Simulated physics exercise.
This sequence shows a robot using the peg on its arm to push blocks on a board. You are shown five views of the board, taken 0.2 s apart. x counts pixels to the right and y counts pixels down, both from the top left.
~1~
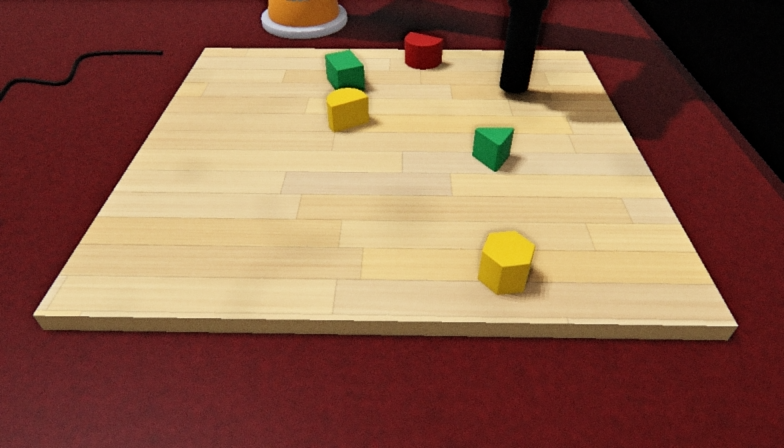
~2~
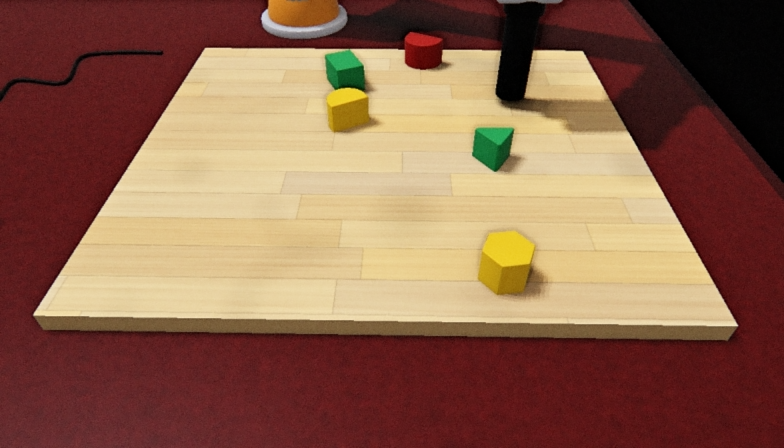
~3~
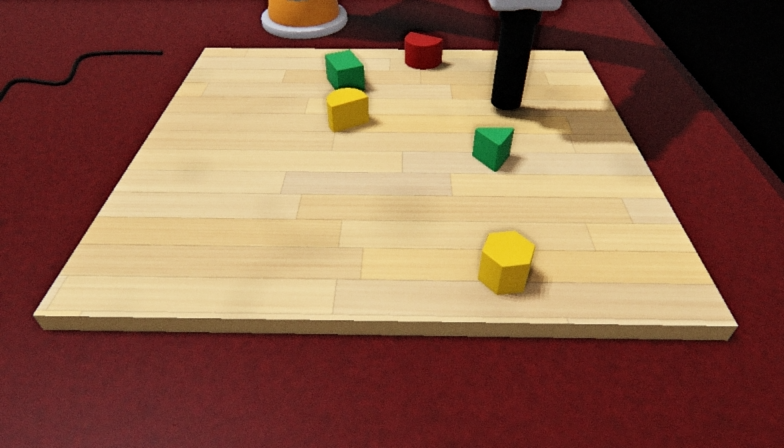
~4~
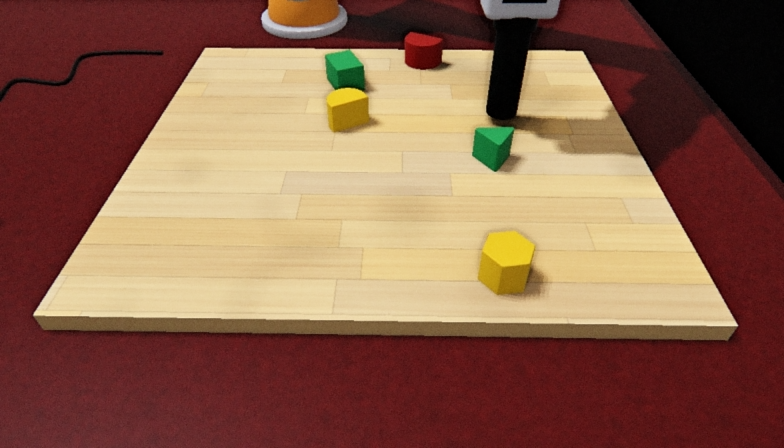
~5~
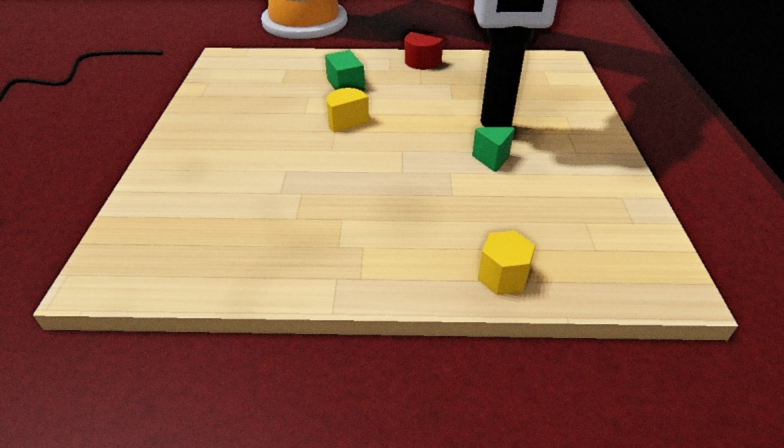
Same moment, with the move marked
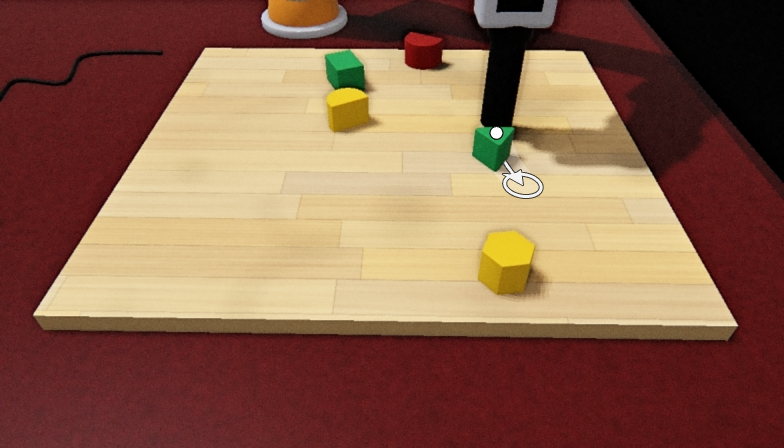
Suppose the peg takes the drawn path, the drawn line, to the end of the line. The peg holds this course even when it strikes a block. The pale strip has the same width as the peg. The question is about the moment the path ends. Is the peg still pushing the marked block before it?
No
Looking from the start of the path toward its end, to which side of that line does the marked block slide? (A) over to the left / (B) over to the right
I choose B.
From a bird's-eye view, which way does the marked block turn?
Direction: Clockwise.
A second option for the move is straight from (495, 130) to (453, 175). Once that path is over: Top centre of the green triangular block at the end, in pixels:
It is at (497, 144).
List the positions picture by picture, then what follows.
Lower end of the peg (514, 87), tops of blocks, green triangular block (496, 133), in the first frame.
Peg (510, 94), blocks as before, in the second frame.
Peg (506, 103), blocks as before, in the third frame.
Peg (501, 112), blocks as before, in the fourth frame.
Peg (496, 122), green triangular block (496, 133), in the fifth frame.
The drawn path runs from (495, 130) over (498, 147) and (507, 166) to (523, 185); the dot is on the green triangular block.
What follows on the original path. One third of the way, peg (499, 139); green triangular block (496, 135).
Two thirds of the way, peg (509, 158); green triangular block (493, 150), turned 55° clockwise.
At the end, peg (525, 177); green triangular block (492, 153), turned 70° clockwise.
